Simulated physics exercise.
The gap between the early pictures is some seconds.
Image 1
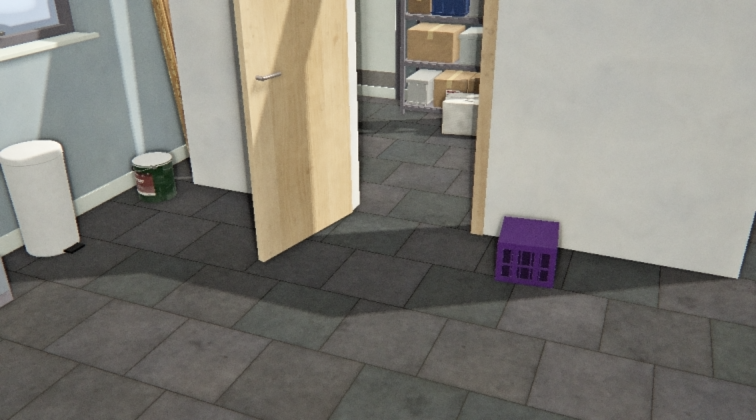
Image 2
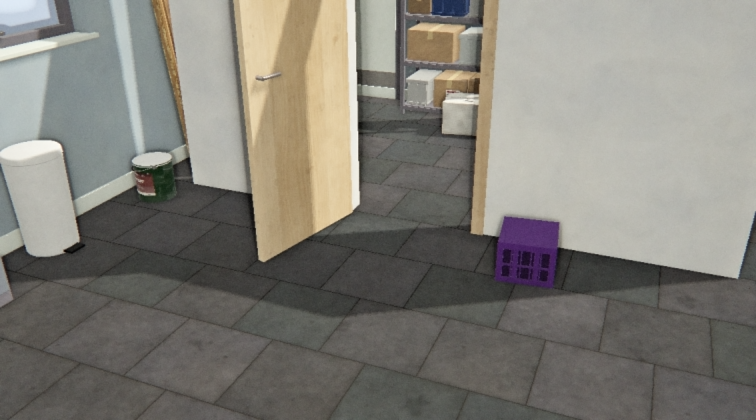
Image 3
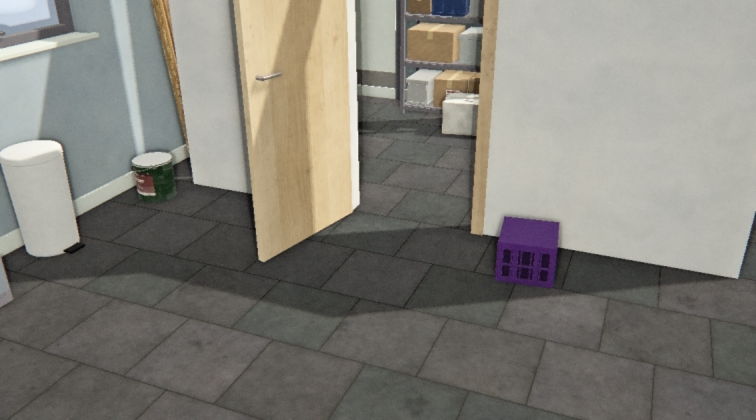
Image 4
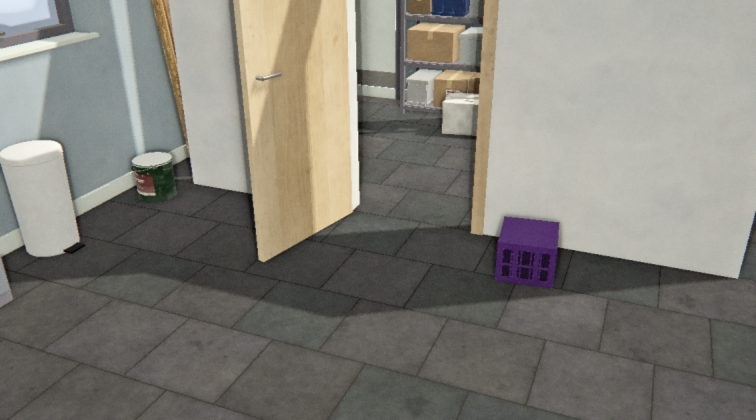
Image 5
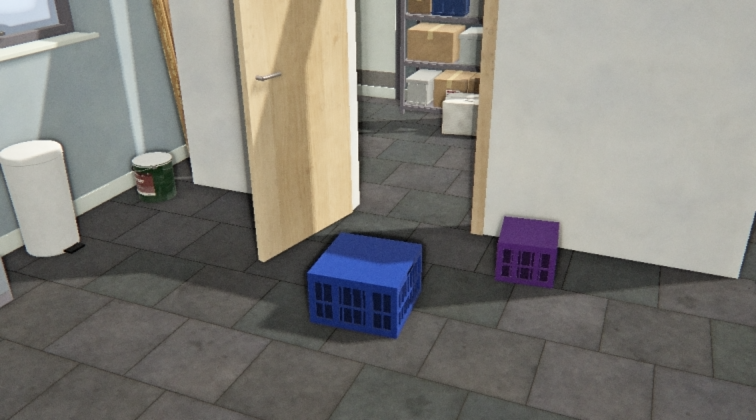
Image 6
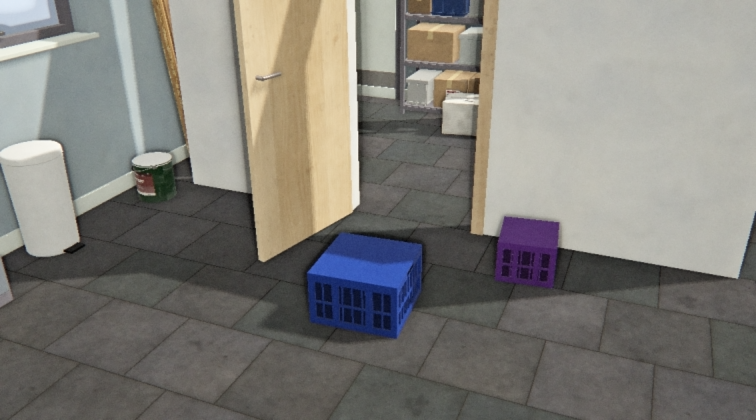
The clip opens on a room with a grey tiled floor, where a wooden door stands wide open and a purple crate sits by the white wall to its right, all of it still. A larger blue box then appears abruptly on the floor in front of the doorway, and nothing else moves.
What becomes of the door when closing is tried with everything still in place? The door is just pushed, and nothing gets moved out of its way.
It comes to rest in its frame.
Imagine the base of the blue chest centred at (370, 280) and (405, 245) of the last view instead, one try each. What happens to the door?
First, it stops short; second, it is blocked.
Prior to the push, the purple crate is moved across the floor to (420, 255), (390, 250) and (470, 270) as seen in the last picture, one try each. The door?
The door is obstructed in the first try, is obstructed in the second and meets the jamb in the third.
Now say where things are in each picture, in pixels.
Door wide open and still; purple crate (528, 251), in the first frame.
Door wide open and still; purple crate (528, 251), in the second frame.
Door wide open and still; purple crate (528, 251), in the third frame.
Door wide open and still; purple crate (528, 251), in the fourth frame.
Door wide open and still; purple crate (528, 251), in the fifth frame.
Door wide open and still; blue chest (367, 283); purple crate (528, 251), in the sixth frame.
Then, 0.60 s after the last picture, open by 88°.
Then, 1.10 s after the last picture, open by 62°.
Then, 1.50 s after the last picture, open by 39°.
Then, 2.00 s after the last picture, open by 9°.
At rest, open by 0°; both in place. Seen from the same camera at the end, blue chest near (367, 283).
